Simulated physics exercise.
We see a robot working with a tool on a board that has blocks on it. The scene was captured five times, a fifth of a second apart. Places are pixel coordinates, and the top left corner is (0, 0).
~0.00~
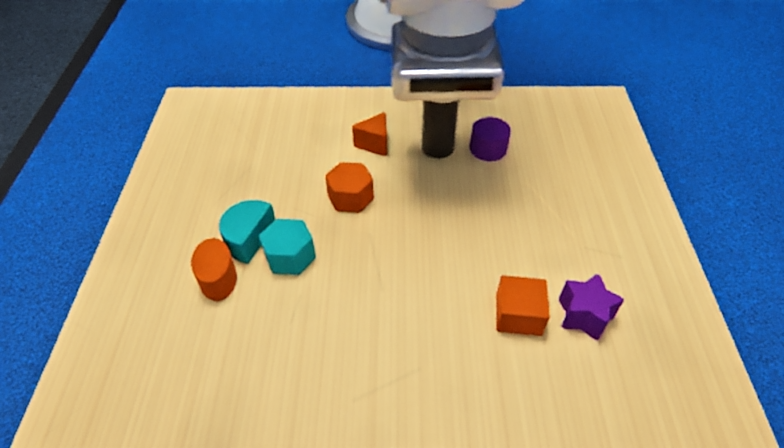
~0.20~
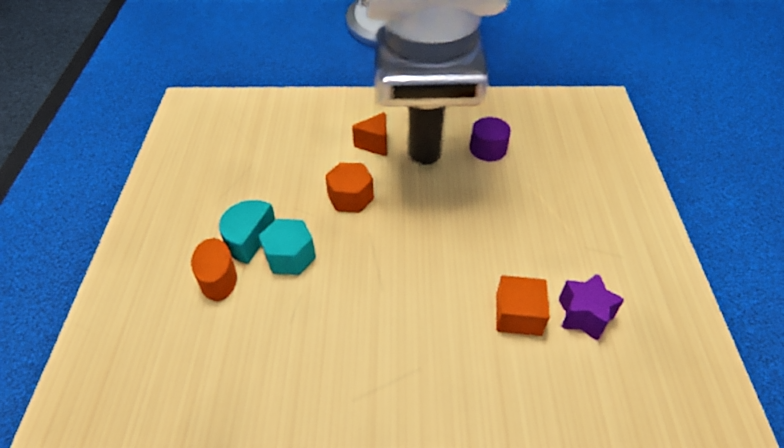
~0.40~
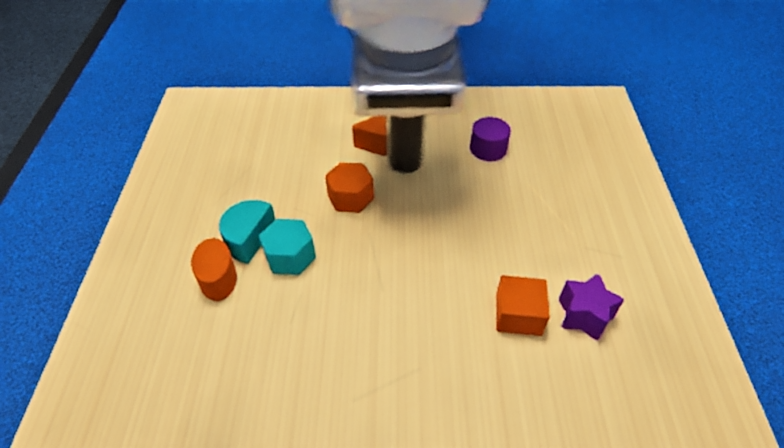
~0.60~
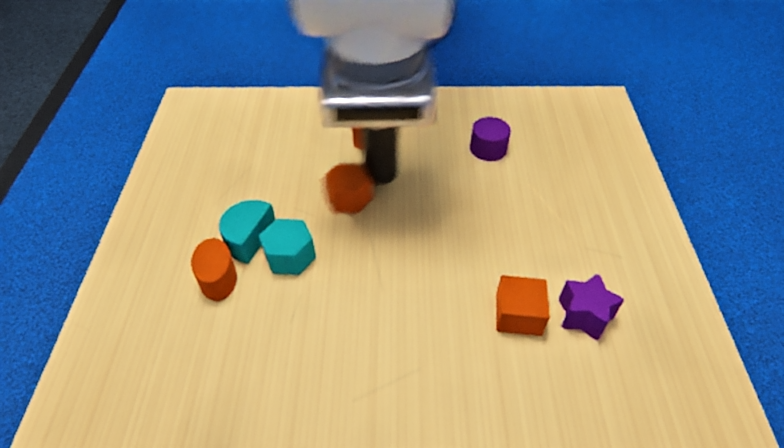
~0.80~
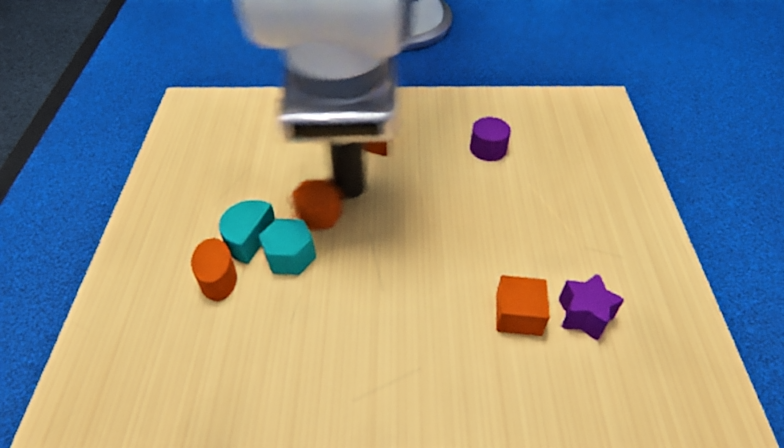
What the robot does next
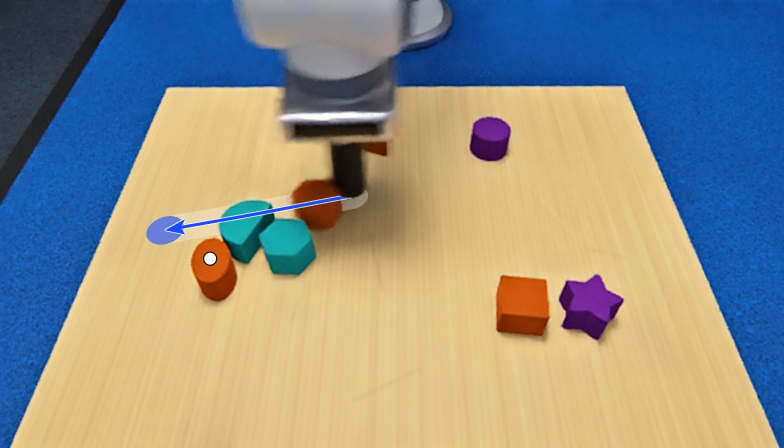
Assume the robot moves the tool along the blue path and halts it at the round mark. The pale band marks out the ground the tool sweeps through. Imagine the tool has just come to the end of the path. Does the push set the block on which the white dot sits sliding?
The answer is yes.
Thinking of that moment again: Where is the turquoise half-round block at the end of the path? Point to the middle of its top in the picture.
The spot you're after is about (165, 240) in the image.
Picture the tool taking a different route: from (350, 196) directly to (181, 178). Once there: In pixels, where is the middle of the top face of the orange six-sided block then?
Close to (293, 200).
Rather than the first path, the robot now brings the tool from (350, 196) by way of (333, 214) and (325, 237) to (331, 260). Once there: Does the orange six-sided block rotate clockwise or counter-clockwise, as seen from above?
Viewed from above, clockwise.
Path on the board, from (350, 196) to (165, 230); the dot is on the orange oval block.
The first path, step by step. One third of the way, tool (288, 198); orange oval block (206, 261); turquoise half-round block (222, 220), turned 30° anticlockwise; turquoise six-sided block (276, 250), turned 30° anticlockwise; orange six-sided block (263, 215), turned 30° anticlockwise.
Two thirds of the way, tool (225, 209); orange oval block (196, 269), turned 45° anticlockwise; turquoise half-round block (189, 229), turned 45° anticlockwise; turquoise six-sided block (276, 253), turned 45° anticlockwise; orange six-sided block (241, 228), turned 60° anticlockwise.
At the end, tool (161, 220); orange oval block (196, 269), turned 45° anticlockwise; turquoise half-round block (167, 239), turned 110° anticlockwise; turquoise six-sided block (276, 253), turned 45° anticlockwise; orange six-sided block (241, 228), turned 60° anticlockwise.
